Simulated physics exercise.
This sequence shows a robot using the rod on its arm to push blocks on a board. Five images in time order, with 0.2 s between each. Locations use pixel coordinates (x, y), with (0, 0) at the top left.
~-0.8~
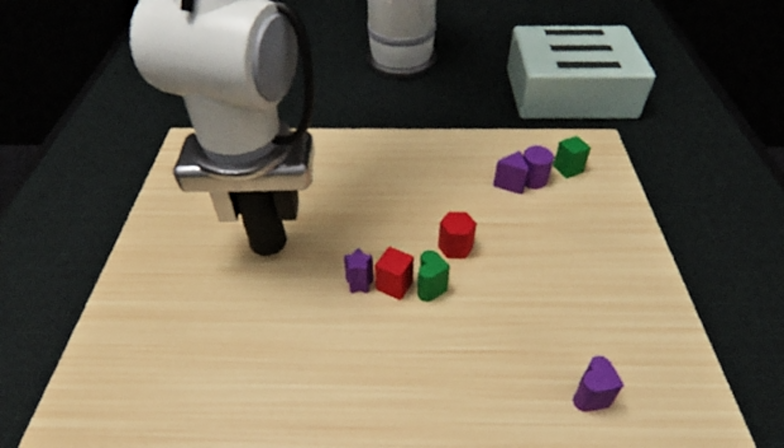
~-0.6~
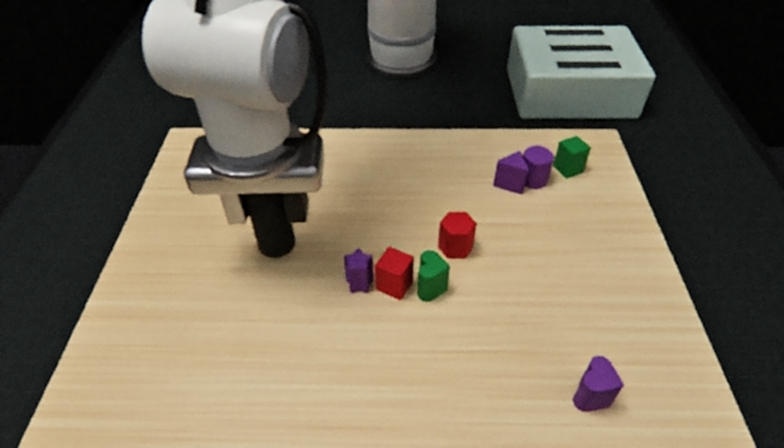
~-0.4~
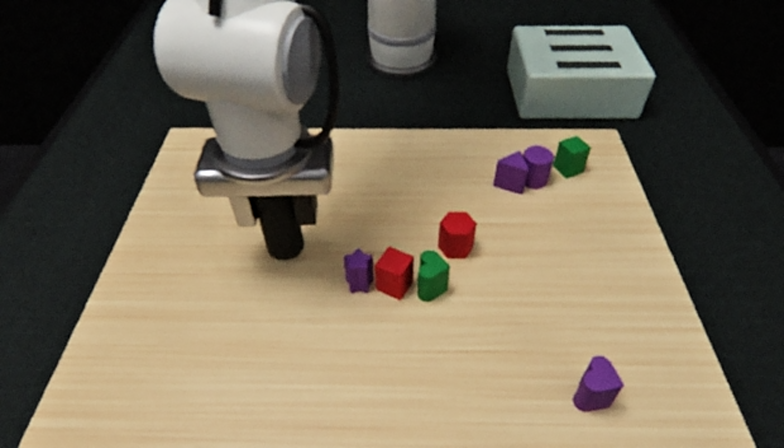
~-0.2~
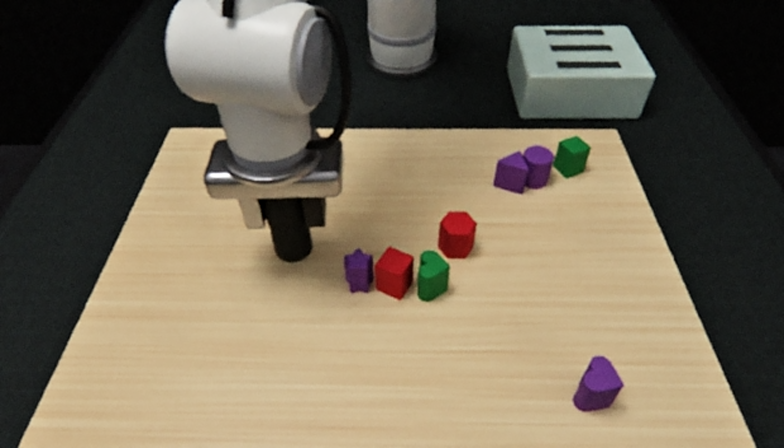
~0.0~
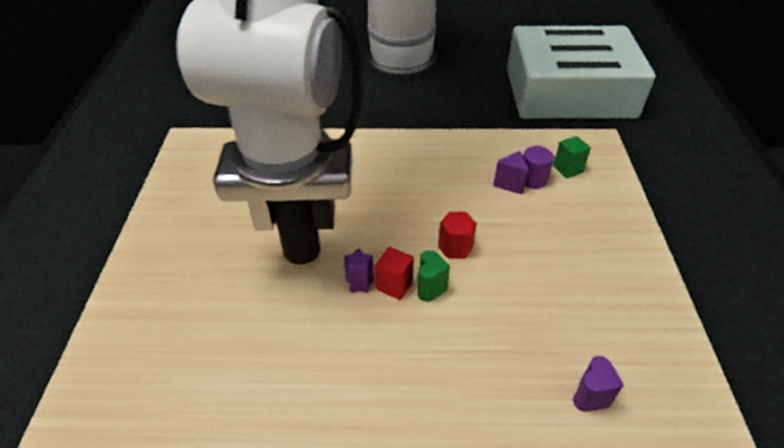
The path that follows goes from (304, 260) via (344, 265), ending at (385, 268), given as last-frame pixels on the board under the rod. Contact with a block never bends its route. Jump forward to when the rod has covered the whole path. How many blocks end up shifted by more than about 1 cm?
By the end of the path, two blocks have moved more than about a centimetre.
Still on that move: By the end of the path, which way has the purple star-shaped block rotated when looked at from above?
From above, it looks like the purple star-shaped block goes clockwise.
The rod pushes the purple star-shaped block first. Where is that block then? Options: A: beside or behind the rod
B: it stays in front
Option A.
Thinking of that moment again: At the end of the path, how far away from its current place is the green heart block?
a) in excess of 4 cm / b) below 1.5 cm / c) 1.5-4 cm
b: Below 1.5 cm.
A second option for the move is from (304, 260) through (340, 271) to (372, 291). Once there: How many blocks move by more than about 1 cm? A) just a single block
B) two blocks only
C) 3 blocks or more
The answer is B.
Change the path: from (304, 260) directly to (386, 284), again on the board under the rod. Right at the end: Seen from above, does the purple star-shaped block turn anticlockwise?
No, I don't think so.
The first path, step by step. Halfway along, rod at (344, 255); nothing pushed yet.
At the end, rod at (385, 258); purple star-shaped block at (372, 267), turned 50° clockwise; red square piece at (408, 269), turned 15° anticlockwise; green heart block at (437, 264); red hexagon not moved.
